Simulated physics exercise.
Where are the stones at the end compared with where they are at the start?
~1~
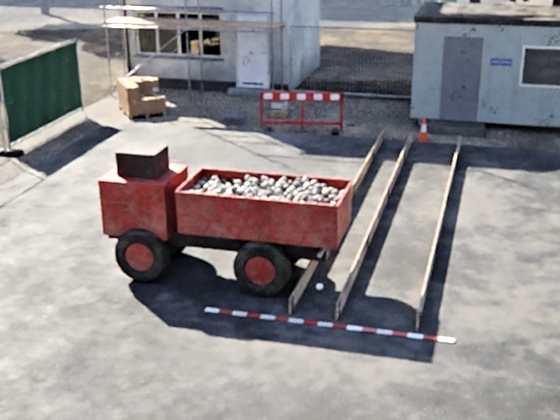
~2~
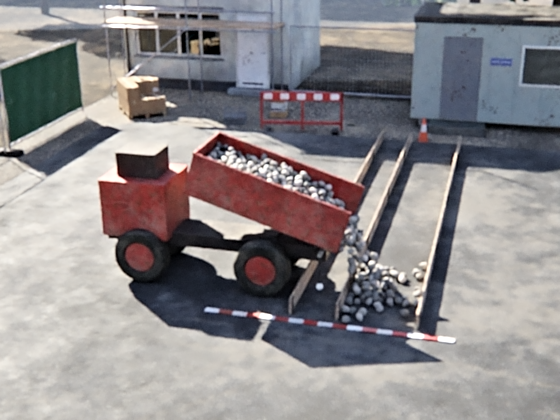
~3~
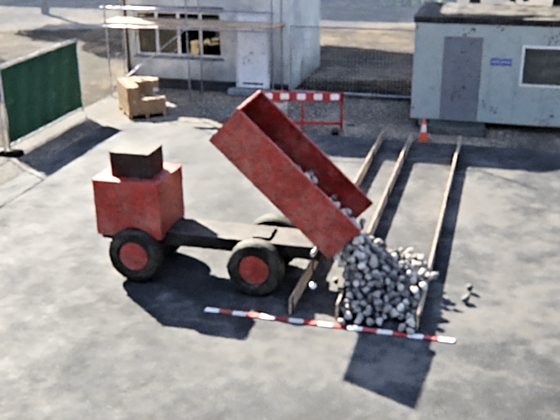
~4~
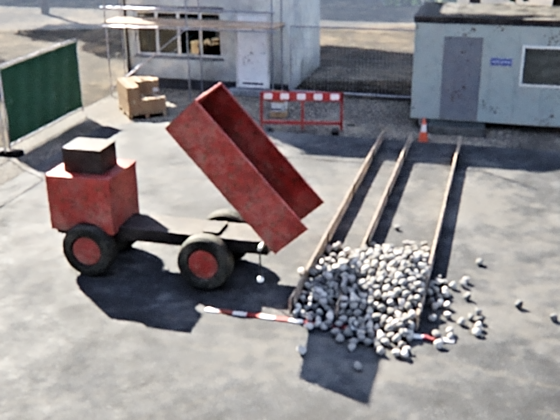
At the start the stones lie in the red body of the truck. At the end they are spread on the ground to the right of it, mostly in the bay between the middle and right-hand boards, with some in the left-hand bay and a few past the last board.
